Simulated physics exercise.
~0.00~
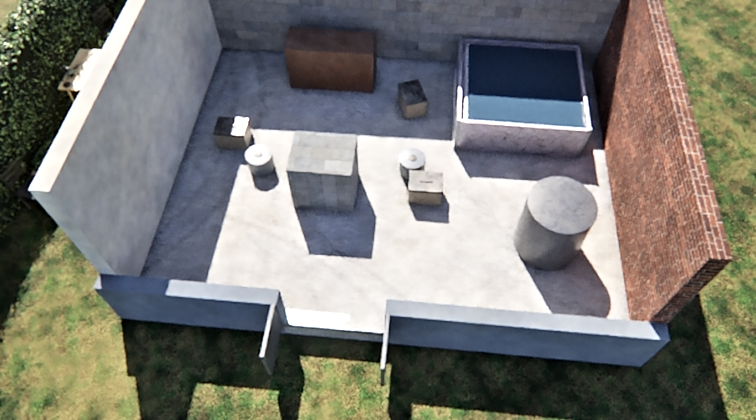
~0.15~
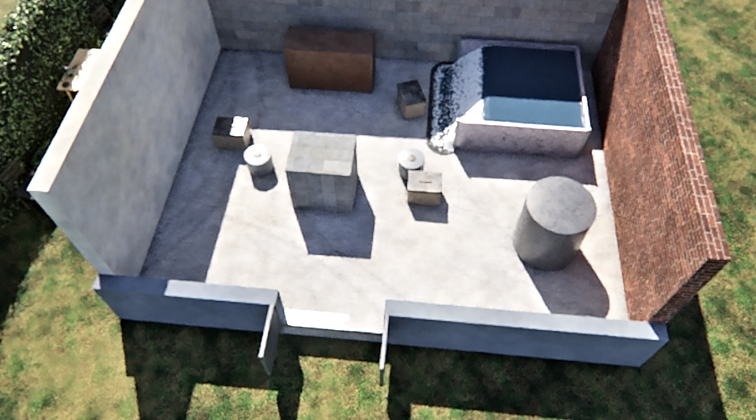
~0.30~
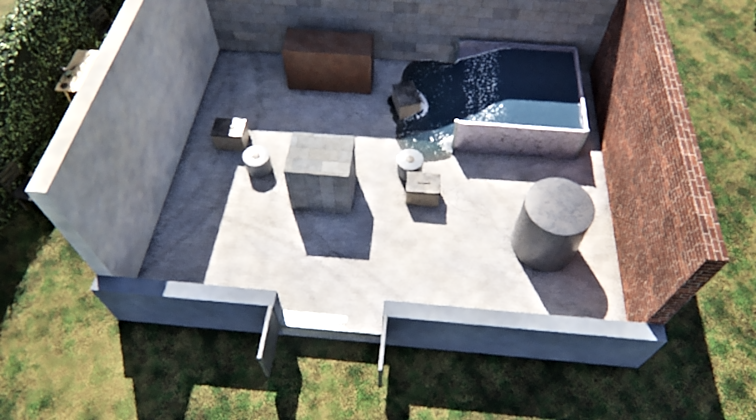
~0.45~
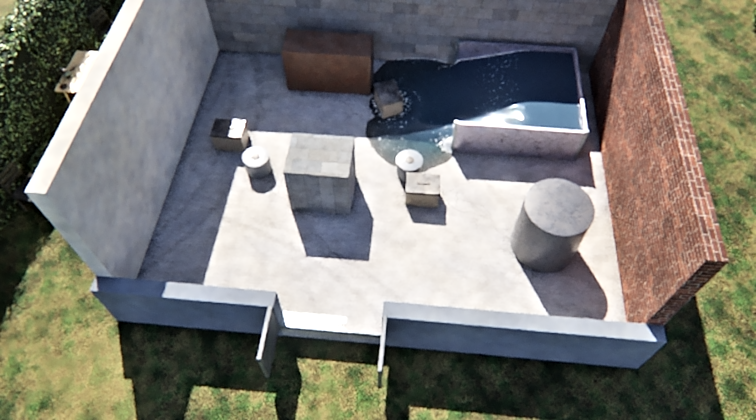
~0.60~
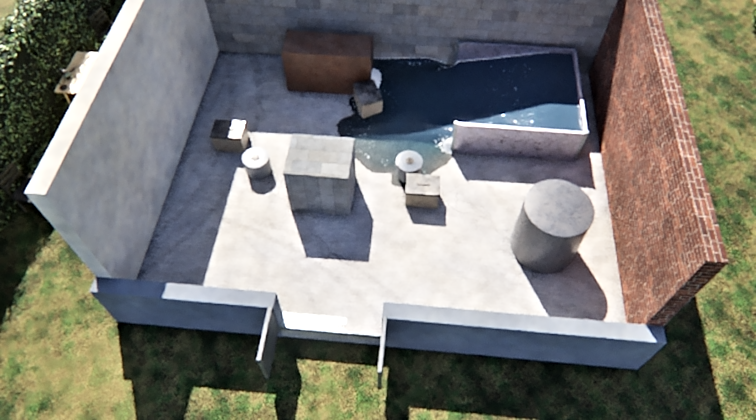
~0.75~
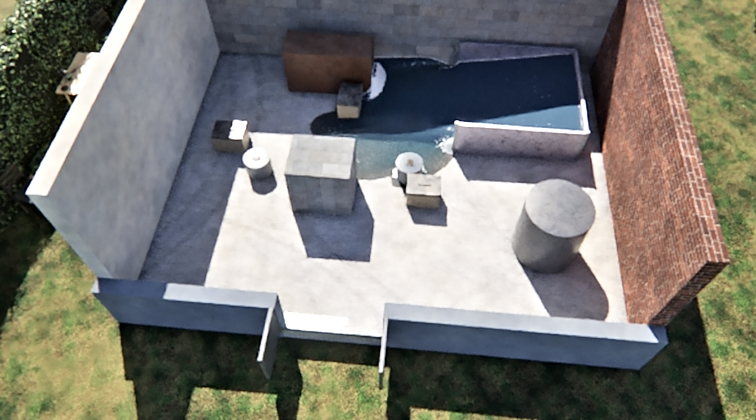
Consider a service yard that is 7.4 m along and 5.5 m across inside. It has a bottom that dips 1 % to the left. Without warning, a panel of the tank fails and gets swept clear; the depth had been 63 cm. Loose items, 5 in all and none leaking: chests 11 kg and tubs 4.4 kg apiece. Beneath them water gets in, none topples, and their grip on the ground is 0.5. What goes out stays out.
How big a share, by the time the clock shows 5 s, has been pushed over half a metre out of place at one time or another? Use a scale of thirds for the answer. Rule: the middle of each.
On that scale: Two thirds or more.
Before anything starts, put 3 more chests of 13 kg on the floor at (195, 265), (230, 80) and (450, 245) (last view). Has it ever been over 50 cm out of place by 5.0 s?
Beyond it, beyond it, within it.
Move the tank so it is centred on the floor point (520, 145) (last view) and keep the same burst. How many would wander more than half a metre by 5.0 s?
In that case 5 of them.
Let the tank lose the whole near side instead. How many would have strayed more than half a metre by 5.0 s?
Result: 2.
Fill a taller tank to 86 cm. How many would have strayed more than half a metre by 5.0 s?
Count under that change: 4.
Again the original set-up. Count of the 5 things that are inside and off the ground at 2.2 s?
Count: 2.
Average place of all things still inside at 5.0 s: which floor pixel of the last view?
About (303, 232).
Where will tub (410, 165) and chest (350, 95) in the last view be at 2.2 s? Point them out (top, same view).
Estimated pixels: (369, 202) and (211, 99).
After 1.1 s 1 of 5 are over 50 cm from their spots; 0 afloat.
After 2.2 s 4 of 5 are over 50 cm from their spots; 2 afloat.
After 3.5 s 4 of 5 are over 50 cm from their spots; 3 afloat.
After 5.0 s 4 of 5 are over 50 cm from their spots, and 4 have been at some point; 3 afloat.
